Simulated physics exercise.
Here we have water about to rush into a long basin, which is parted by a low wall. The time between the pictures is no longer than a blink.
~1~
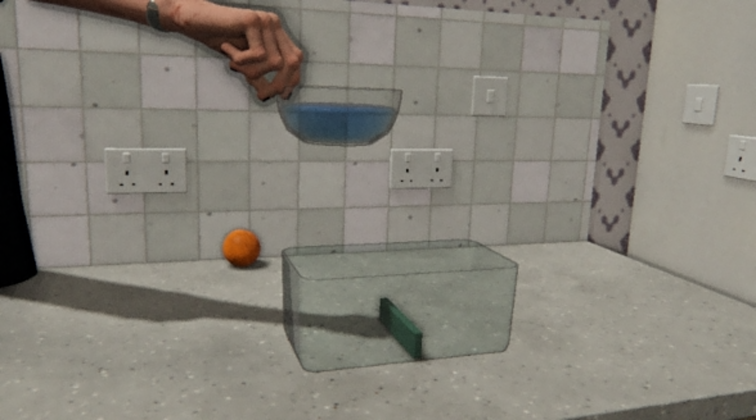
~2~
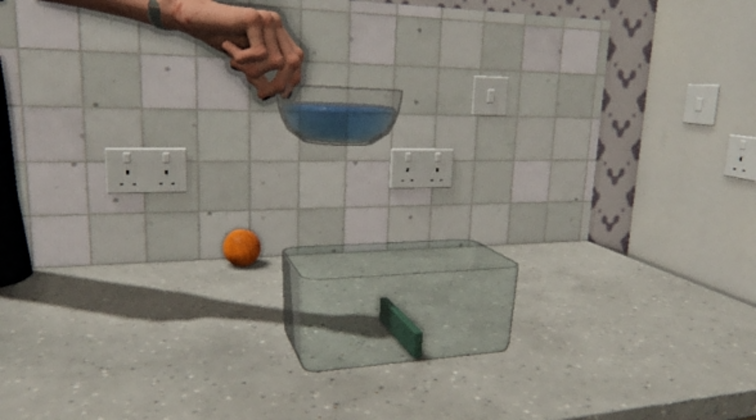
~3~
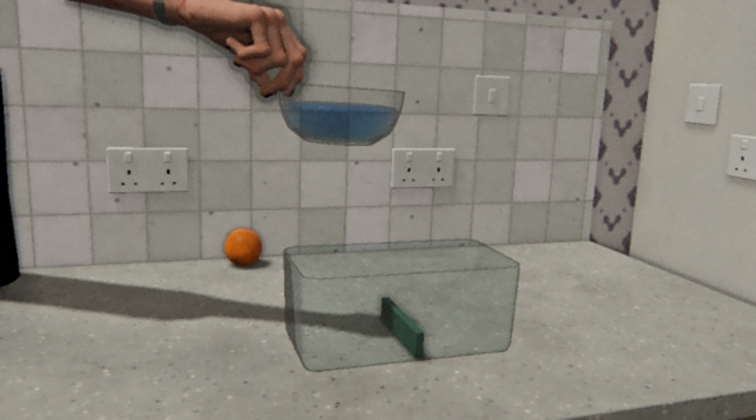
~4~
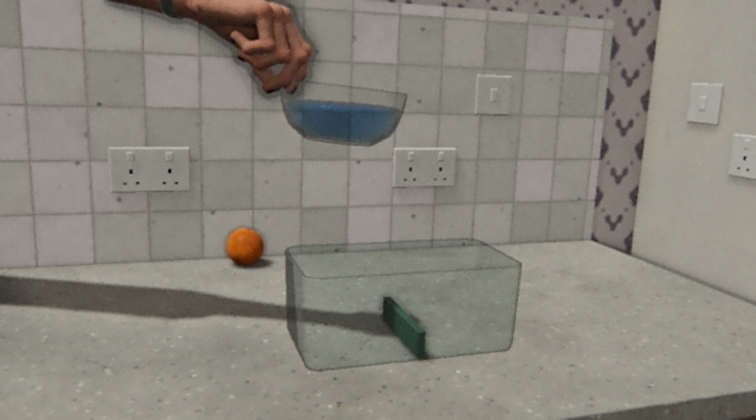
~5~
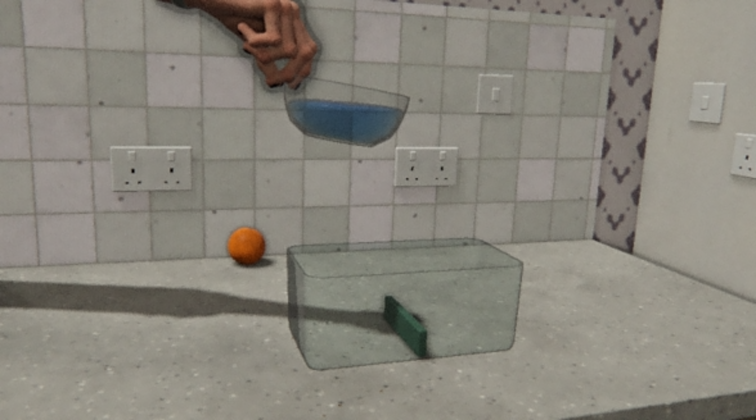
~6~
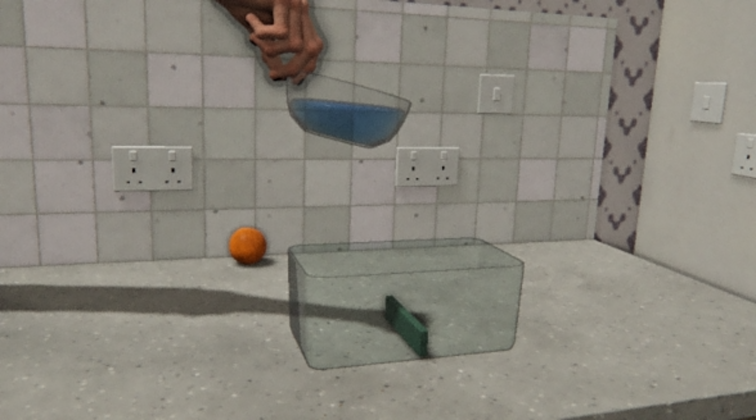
A hand held a clear bowl of blue water above a long glass basin with a low green wall inside, then slowly tilted the bowl a little, its right side dipping.
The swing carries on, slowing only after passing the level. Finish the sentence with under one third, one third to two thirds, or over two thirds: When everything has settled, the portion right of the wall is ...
When everything has settled, the portion right of the wall is over two thirds.
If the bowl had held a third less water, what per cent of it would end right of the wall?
Near 65 parts in a hundred.
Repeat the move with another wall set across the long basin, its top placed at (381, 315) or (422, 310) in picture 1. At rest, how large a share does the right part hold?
In order, some 85 and 55 in a hundred.
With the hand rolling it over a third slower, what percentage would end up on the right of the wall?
Some 80 per cent.
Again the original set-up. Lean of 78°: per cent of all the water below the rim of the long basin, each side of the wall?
On the left 0 per cent, on the right 10 per cent.
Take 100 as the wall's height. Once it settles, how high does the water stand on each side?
Left near 20; right near 70.
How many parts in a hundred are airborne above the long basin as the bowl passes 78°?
Roughly 55 in a hundred.
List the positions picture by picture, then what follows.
In the first picture, tilt 0°; pouring edge (397, 91); surface from (280, 105) to (392, 108); the long basin's rim runs from (291, 265) to (495, 253); the wall's top is at (400, 315).
In the second picture, tilt 1°; pouring edge (398, 92); surface from (280, 105) to (391, 108).
In the third picture, tilt 2°; pouring edge (400, 93); surface from (282, 104) to (394, 108).
In the fourth picture, tilt 5°; pouring edge (402, 96); surface from (285, 102) to (396, 109).
In the fifth picture, tilt 9°; pouring edge (405, 99); surface from (287, 101) to (398, 109).
In the sixth picture, tilt 13°; pouring edge (406, 104); surface from (290, 101) to (401, 110).
A moment on, the bowl is tipped on its side and 35 per cent is still to pour, 0 is left of the wall and 11 right of it.
Next, the bowl is tipped right over and 0 per cent is still to pour, 16 is left of the wall and 74 right of it.
Then the bowl is tipped right over and 0 per cent is still to pour, 24 is left of the wall and 74 right of it.
Later the bowl is tipped right over and 0 per cent is still to pour, 24 is left of the wall and 74 right of it.
In the end 24 per cent lies left of the wall, 74 right of it and 2 outside.
